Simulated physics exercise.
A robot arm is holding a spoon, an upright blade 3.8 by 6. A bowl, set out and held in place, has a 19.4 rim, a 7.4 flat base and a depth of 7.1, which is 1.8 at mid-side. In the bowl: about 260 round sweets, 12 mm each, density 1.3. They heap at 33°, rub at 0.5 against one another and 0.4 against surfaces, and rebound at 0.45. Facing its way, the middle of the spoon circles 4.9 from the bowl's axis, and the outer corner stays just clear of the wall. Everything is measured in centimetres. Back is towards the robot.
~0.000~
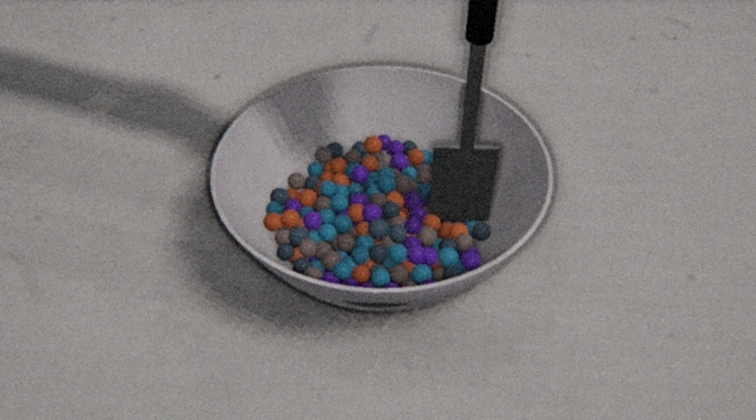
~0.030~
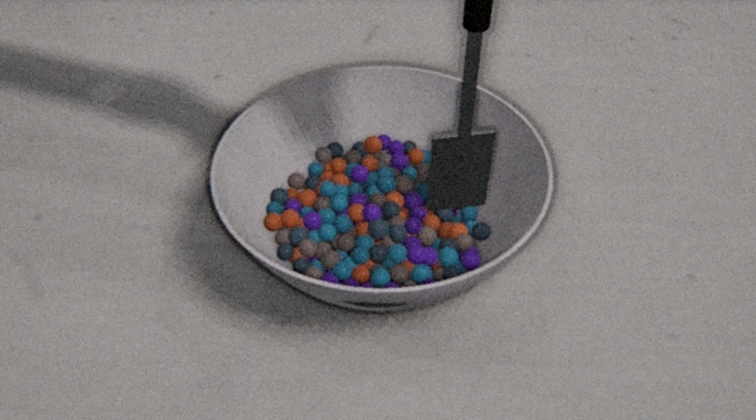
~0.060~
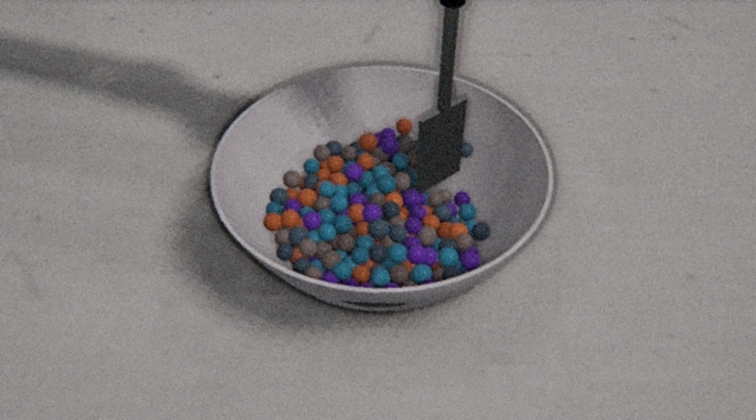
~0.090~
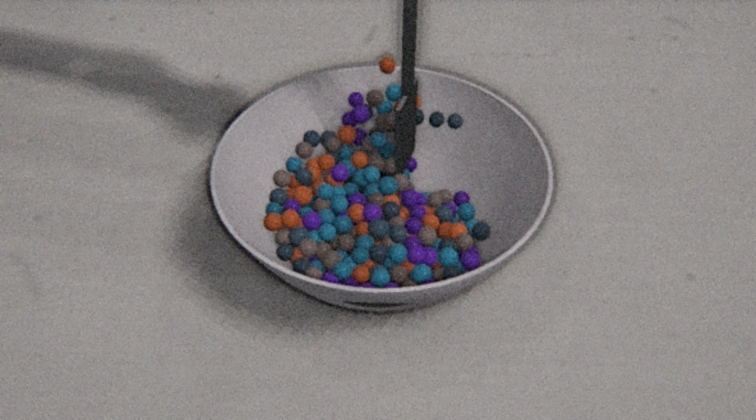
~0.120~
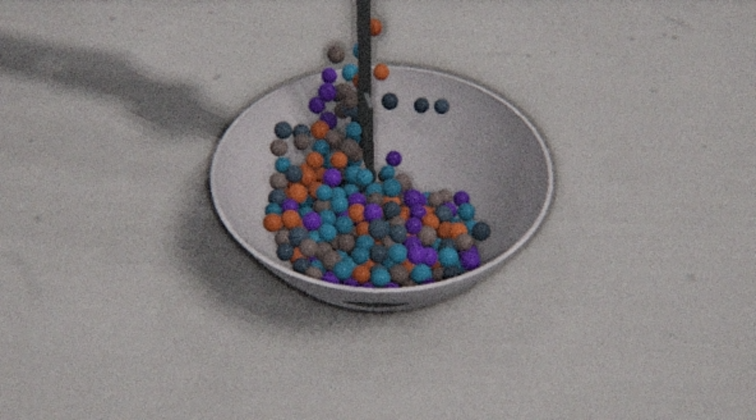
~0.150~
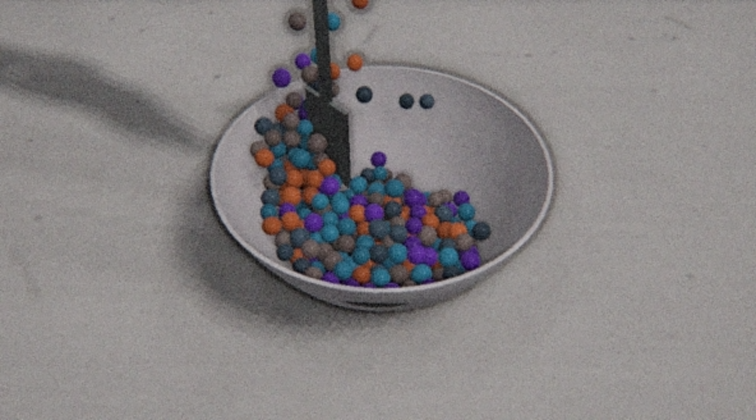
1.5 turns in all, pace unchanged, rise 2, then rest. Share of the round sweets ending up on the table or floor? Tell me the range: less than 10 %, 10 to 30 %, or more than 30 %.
It falls in the range 10 to 30 %.
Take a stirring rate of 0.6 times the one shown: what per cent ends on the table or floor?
Roughly 0 per cent.
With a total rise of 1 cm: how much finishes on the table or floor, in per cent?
It comes to some 20 per cent.
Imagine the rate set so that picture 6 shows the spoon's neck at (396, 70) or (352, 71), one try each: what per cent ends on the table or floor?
First try: About 0 %; second try: About 10 %.
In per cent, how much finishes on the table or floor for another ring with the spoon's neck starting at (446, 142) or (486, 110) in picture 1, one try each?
Close to 15 per cent for the first and close to 0 per cent for the second.
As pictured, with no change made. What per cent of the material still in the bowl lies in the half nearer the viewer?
Around 45 per cent of what the bowl keeps.
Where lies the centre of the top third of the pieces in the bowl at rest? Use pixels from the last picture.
Near (413, 203).
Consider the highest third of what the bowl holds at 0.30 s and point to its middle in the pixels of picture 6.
Centre of upper third: Approx. (426, 245) px.
After 0.30 s, 289° round, highest piece 12 above the table; 231 in the bowl, 4 on the table or floor, 24 in flight or on the tool.
After 0.44 s, 82° round, highest piece 9 above the table; 221 in the bowl, 29 on the table or floor, 9 in flight or on the tool.
After 0.72 s, 180° round, highest piece 5 above the table; 218 in the bowl, 41 on the table or floor.
After 1.42 s, 180° round, highest piece 5 above the table; 218 in the bowl, 41 on the table or floor.
At rest, 218 in the bowl, 41 on the table or floor. That is 16 % on the table or floor.
